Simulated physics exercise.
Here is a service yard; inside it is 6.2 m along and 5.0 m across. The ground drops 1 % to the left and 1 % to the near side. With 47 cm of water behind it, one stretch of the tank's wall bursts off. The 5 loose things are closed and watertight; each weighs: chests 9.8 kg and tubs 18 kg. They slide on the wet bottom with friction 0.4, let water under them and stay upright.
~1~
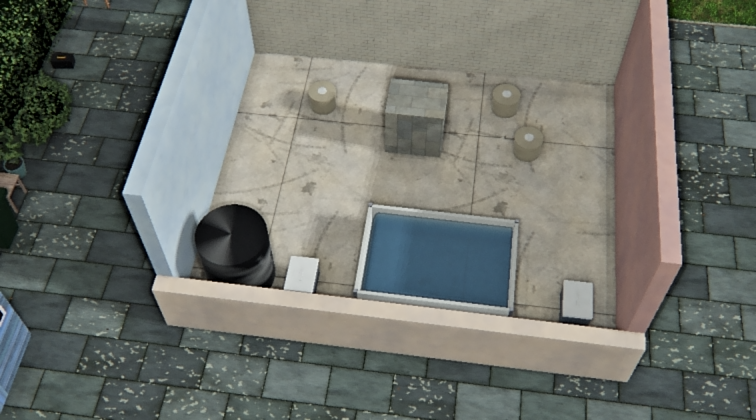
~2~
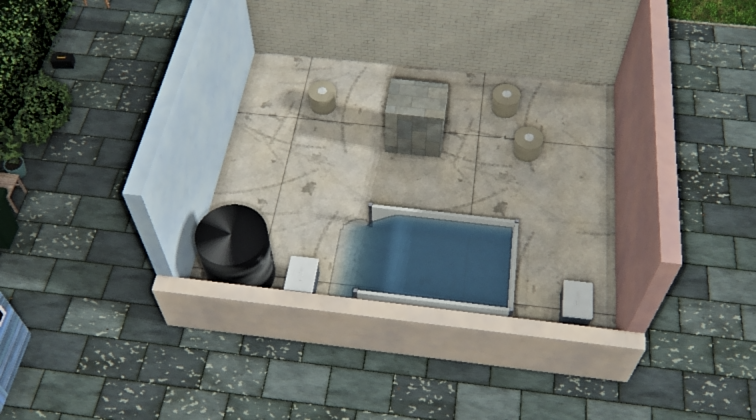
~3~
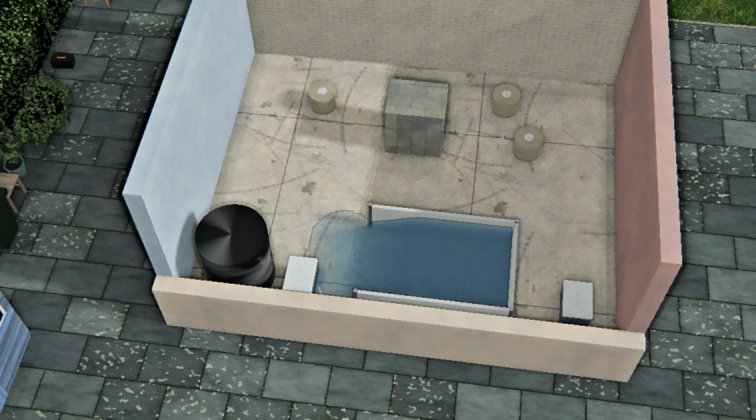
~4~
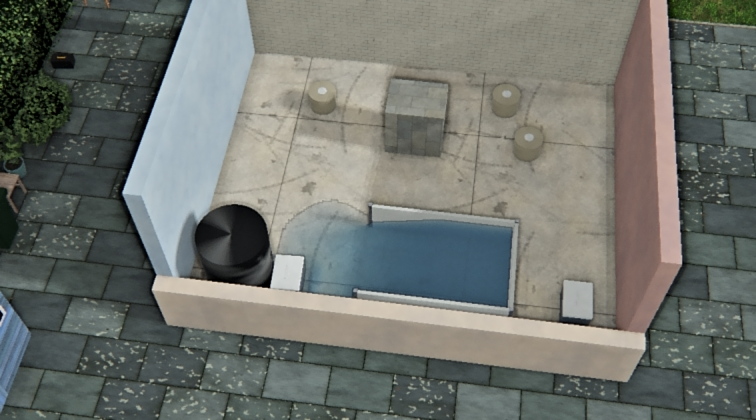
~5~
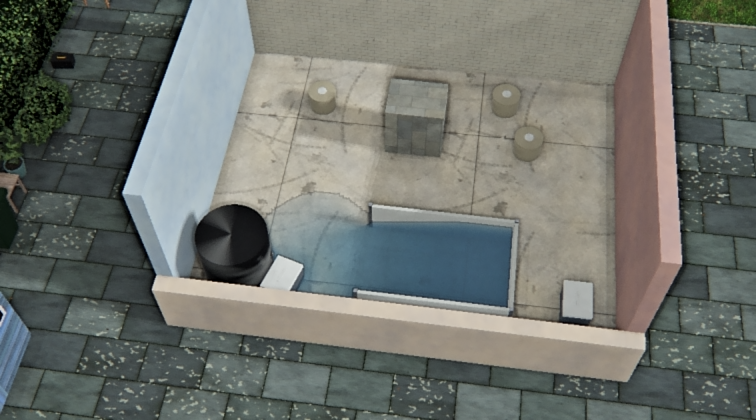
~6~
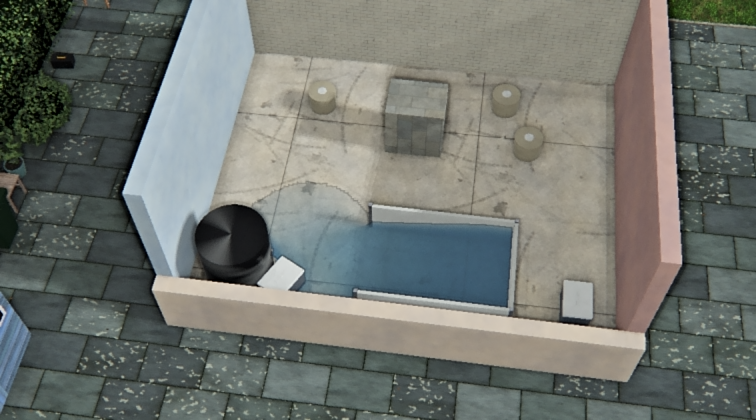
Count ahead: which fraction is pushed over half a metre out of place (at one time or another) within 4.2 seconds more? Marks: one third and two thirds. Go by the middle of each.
Share: Less than a third.
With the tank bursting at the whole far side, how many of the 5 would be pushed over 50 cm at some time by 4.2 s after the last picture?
Then 2.
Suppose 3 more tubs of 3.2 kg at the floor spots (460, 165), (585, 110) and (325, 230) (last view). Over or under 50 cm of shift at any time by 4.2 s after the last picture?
In turn: Under, under, past it.
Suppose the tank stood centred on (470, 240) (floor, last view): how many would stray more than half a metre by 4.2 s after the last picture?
In that case 1 of them.
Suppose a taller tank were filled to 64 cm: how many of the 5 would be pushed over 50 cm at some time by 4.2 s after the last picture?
Then 2.
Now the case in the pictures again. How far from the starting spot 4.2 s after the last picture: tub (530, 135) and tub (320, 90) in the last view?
In turn: 0 cm, 0 cm.
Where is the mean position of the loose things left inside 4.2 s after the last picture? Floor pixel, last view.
Near (455, 164).
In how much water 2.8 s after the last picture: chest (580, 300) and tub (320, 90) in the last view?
About 0 and 4 cm.
Then, 0.4 s after the last picture 0 of 5 are over 50 cm from their spots; 1 afloat.
Then, 1.5 s after the last picture 0 of 5 are over 50 cm from their spots; 1 afloat.
Then, 2.8 s after the last picture 1 of 5 are over 50 cm from their spots; 1 afloat.
Then, 4.2 s after the last picture 1 of 5 are over 50 cm from their spots, and 1 have been at some point; 0 afloat.
